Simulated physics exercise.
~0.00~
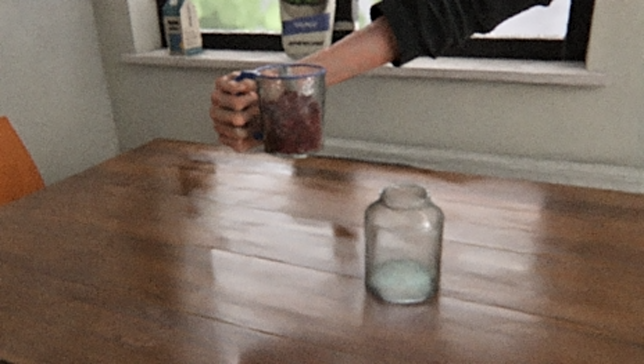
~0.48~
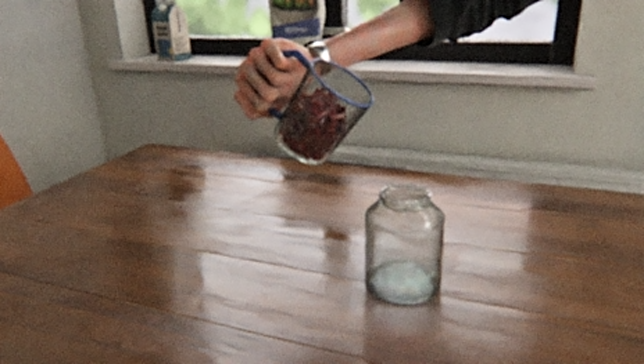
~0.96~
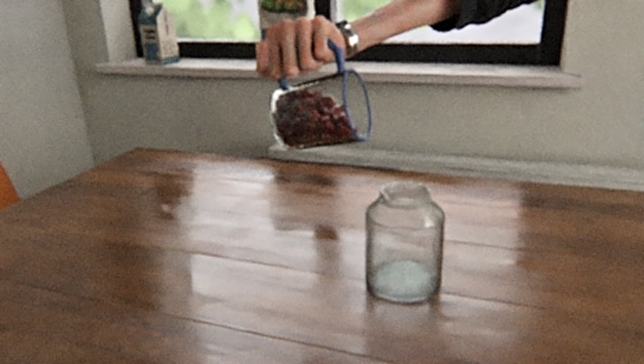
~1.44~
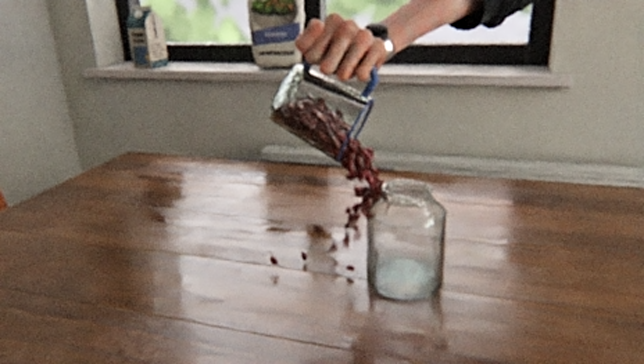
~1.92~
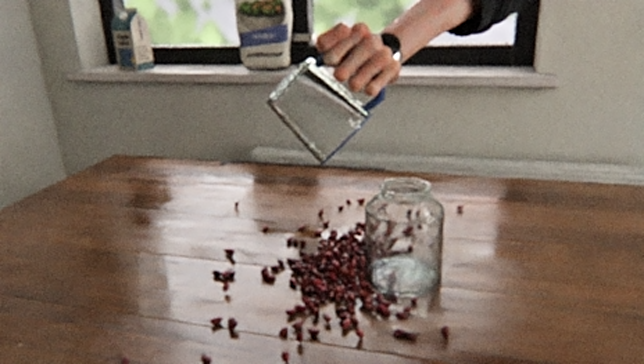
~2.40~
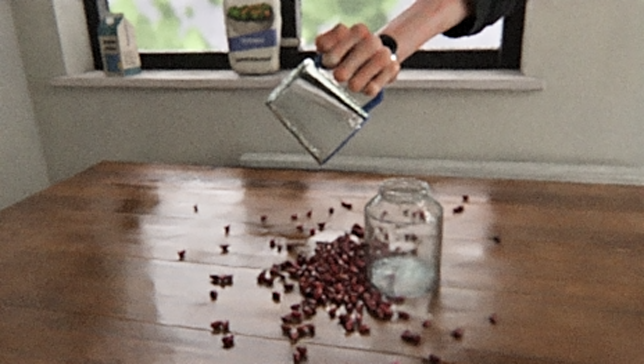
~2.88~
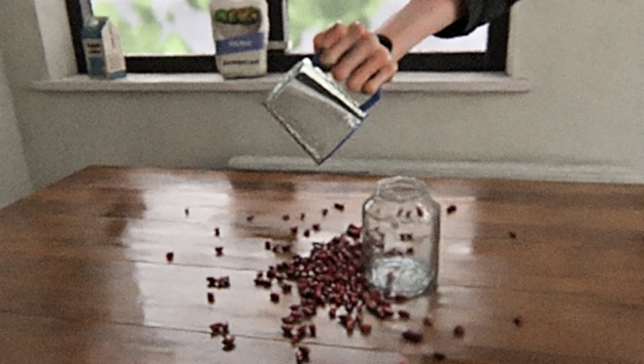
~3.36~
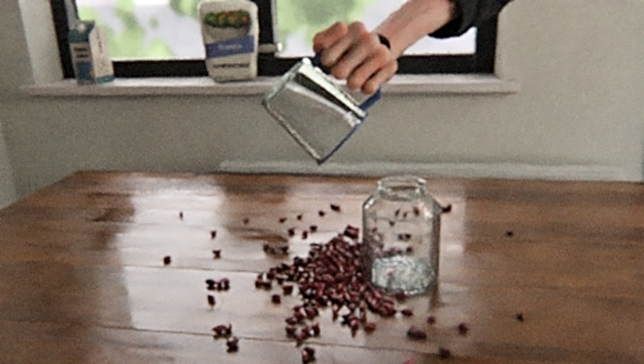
Dark red beans pouring from a glass cup tipped by a hand, missing the open jar and scattering across the wooden table.
